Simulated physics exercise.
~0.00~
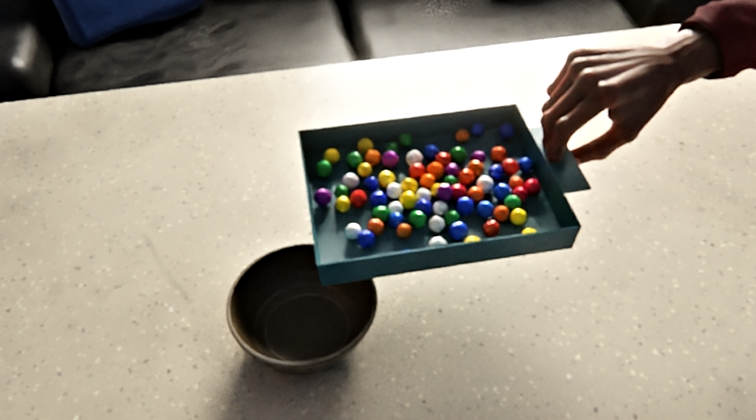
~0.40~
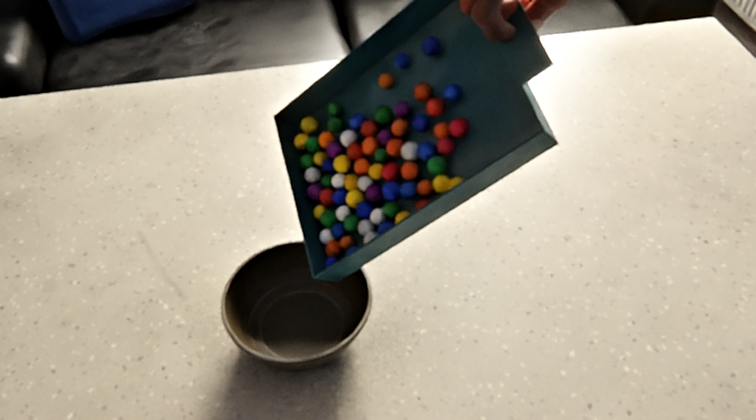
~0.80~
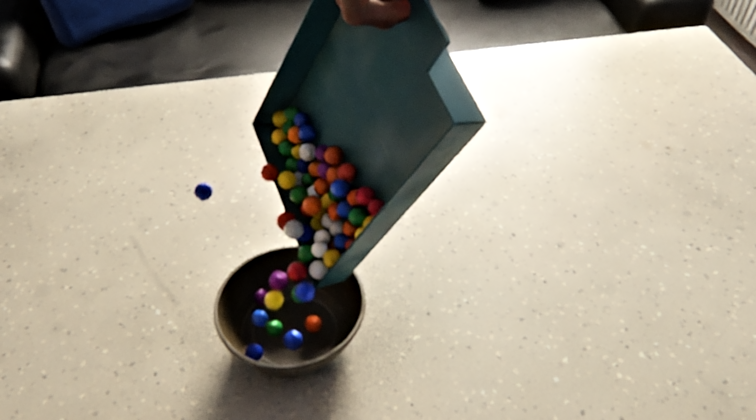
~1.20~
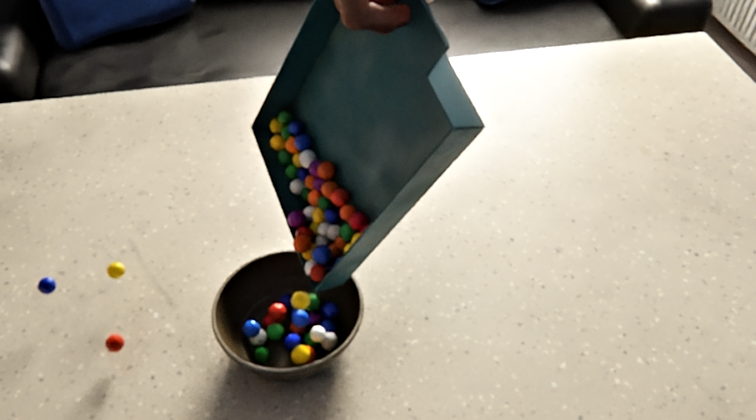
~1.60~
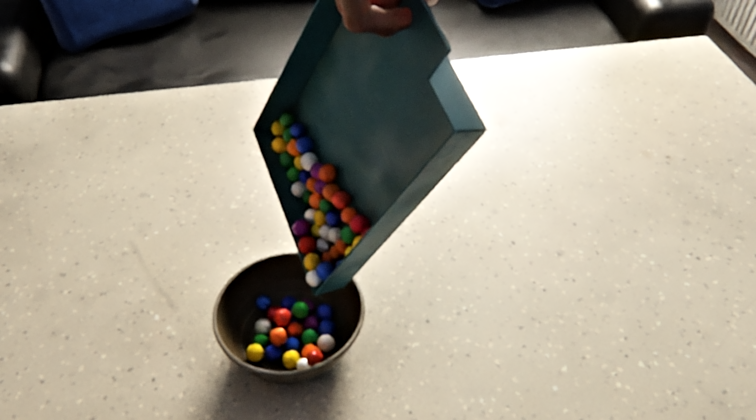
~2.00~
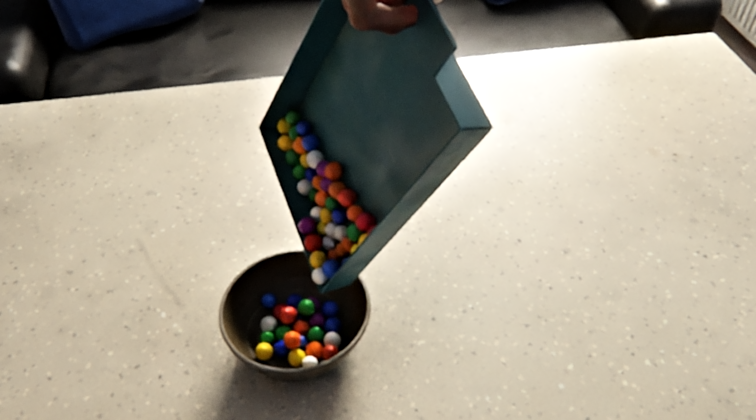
On a pale speckled tabletop, a hand tipped a teal tray of colourful marbles steeply over a dark bowl, and some poured in while a few flew off to the left, leaving the rest bunched inside the tilted tray.
